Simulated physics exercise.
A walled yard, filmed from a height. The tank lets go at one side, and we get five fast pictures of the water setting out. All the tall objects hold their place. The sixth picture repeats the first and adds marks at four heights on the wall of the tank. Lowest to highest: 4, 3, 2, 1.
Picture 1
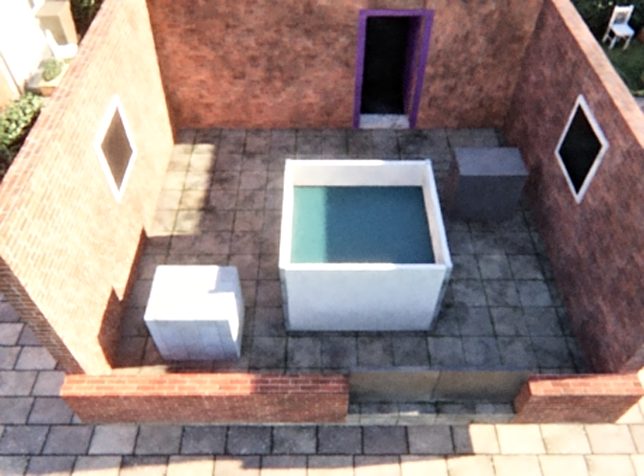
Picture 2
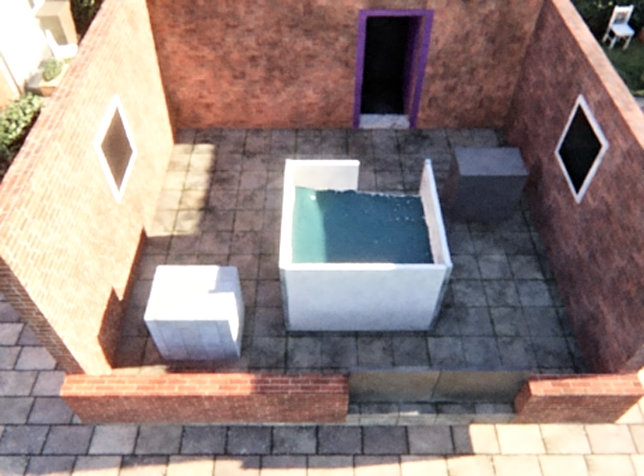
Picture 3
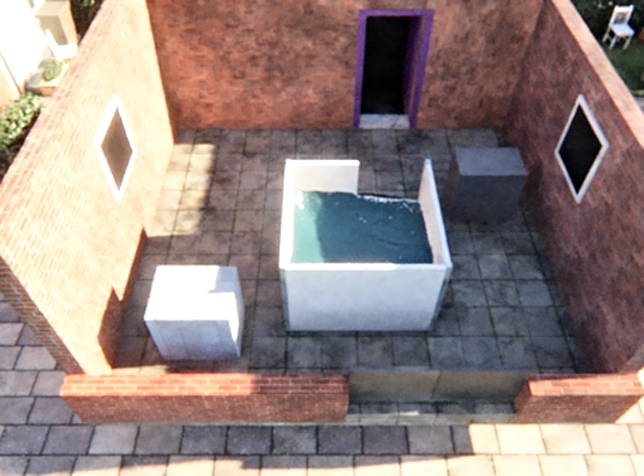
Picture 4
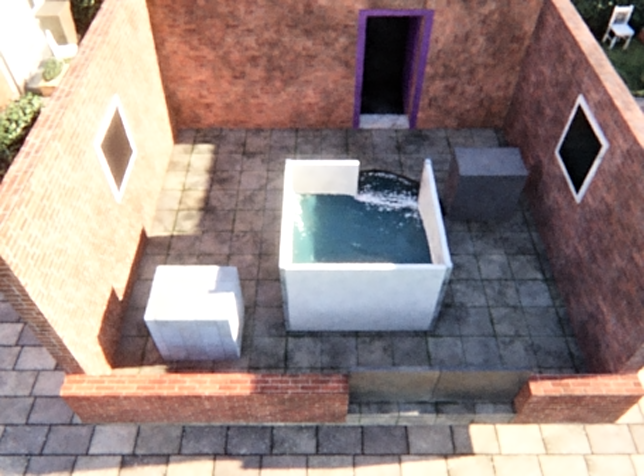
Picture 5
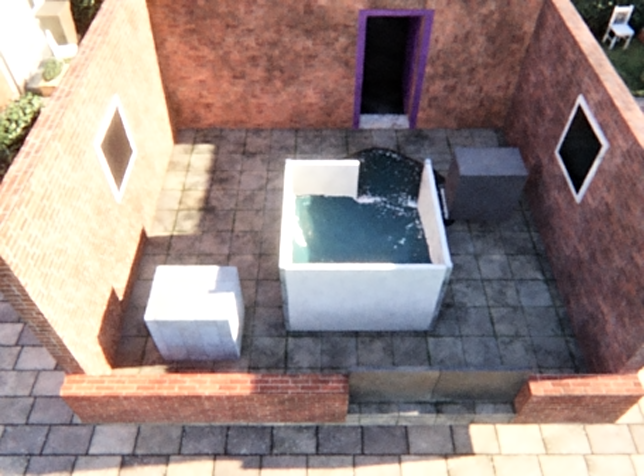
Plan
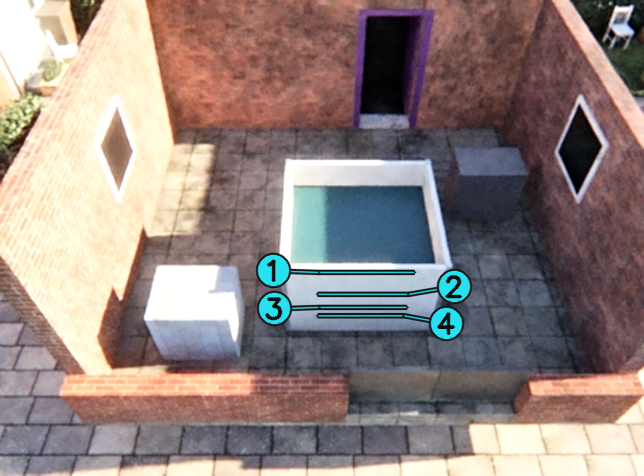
We see a white tank of still water in a brick-walled yard; a section of its back wall disappears, and the water ripples and pours out through the gap, spreading across the paving behind the tank.
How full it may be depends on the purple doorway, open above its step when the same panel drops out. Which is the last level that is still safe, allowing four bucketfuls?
4 is the one.
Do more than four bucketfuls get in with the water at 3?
Yes, it does.
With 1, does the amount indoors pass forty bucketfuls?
Yes, it does.
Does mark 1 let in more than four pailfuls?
Yes, it does.
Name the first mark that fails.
Mark 3.
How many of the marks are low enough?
One of the four.
In cyan, 1 at (365, 272); 2 at (363, 294); 3 at (362, 307); 4 at (361, 315); from the bottom up 4, 3, 2, 1.
If 1 is chosen, dozens of bucketfuls pour in.
If 2 is chosen, dozens of bucketfuls pour in.
If 3 is chosen, about 9 bucketfuls get in.
If 4 is chosen, a bucket or two gets in.
